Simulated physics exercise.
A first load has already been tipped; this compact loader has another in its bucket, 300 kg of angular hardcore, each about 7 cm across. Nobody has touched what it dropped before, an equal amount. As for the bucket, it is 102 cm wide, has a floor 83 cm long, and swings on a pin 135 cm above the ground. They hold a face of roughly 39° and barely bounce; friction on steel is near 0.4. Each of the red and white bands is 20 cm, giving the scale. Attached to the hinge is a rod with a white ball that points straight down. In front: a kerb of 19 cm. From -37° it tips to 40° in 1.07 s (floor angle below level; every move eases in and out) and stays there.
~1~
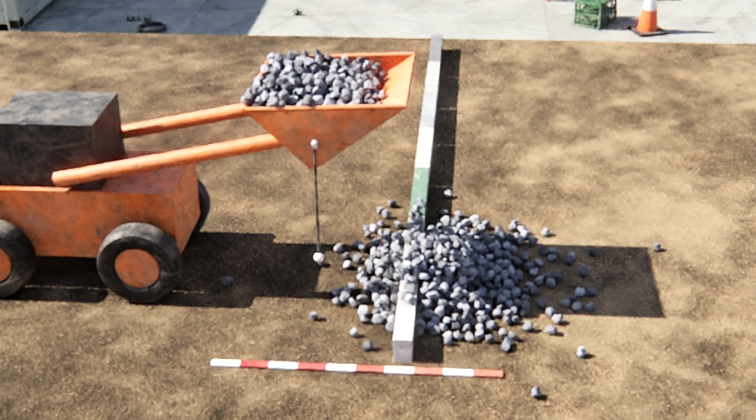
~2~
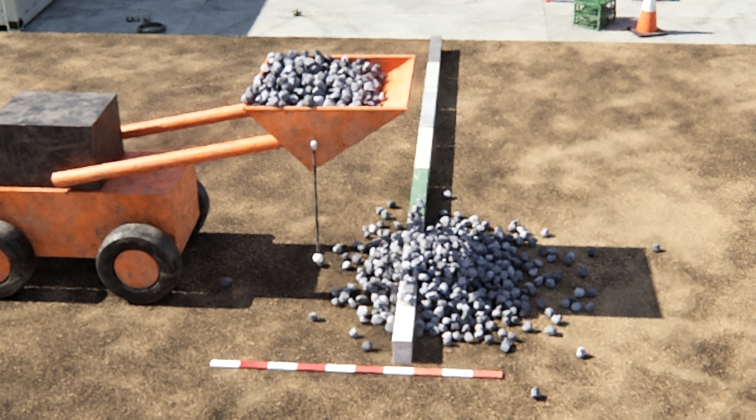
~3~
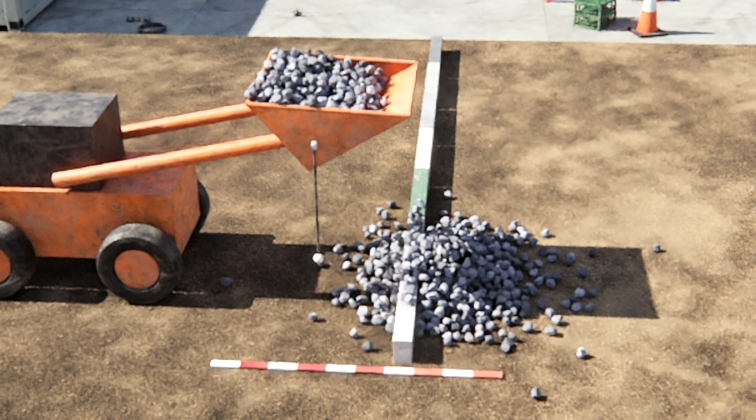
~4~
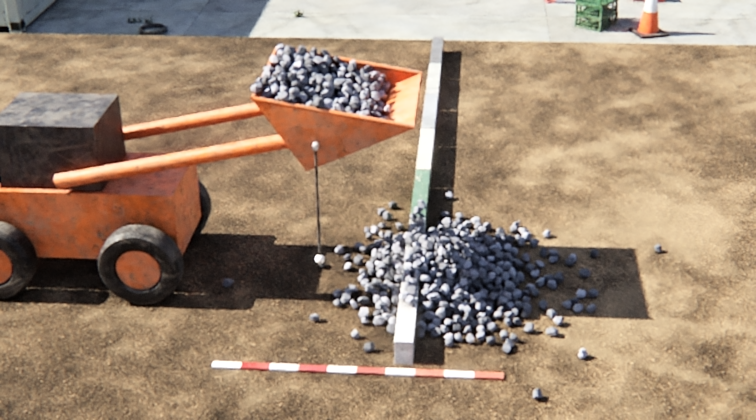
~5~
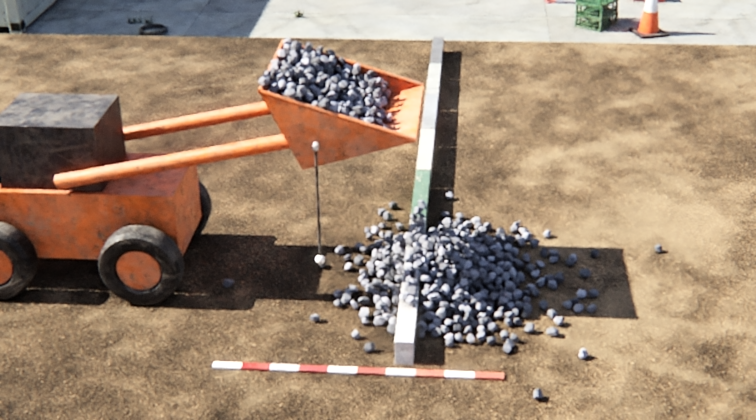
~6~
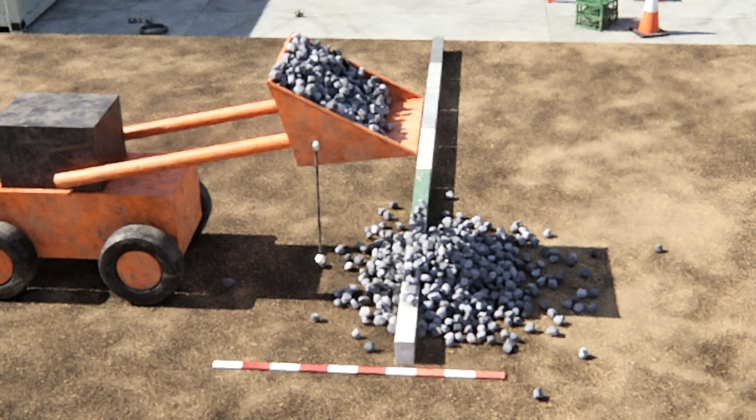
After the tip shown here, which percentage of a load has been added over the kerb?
Roughly 81 out of 100.
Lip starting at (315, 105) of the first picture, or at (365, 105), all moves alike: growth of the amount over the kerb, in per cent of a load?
About 0 per cent from the first spot and 30 per cent from the second.
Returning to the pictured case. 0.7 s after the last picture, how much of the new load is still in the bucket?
Around 65 per cent of the load is still inside.
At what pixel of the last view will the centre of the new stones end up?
The middle ends up near (454, 260).
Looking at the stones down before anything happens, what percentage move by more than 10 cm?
Close to 10 in a hundred of them.
Then, 0.4 s after the last picture the floor is at 28°; in per cent of one load, 100 in the bucket, 23 on this side of the kerb, 78 over the kerb; the foremost stones are at (595, 278).
Then, 0.7 s after the last picture the floor is at 40°; in per cent of one load, 65 in the bucket, 50 on this side of the kerb, 86 over the kerb; the foremost stones are at (595, 278).
Then, 1.1 s after the last picture the floor is at 40°; in per cent of one load, 17 in the bucket, 50 on this side of the kerb, 133 over the kerb; the foremost stones are at (595, 278).
Then, 3.6 s after the last picture the floor is at 40°; in per cent of one load, 0 in the bucket, 42 on this side of the kerb, 158 over the kerb; the foremost stones are at (602, 282). Net gain over the kerb, 81.
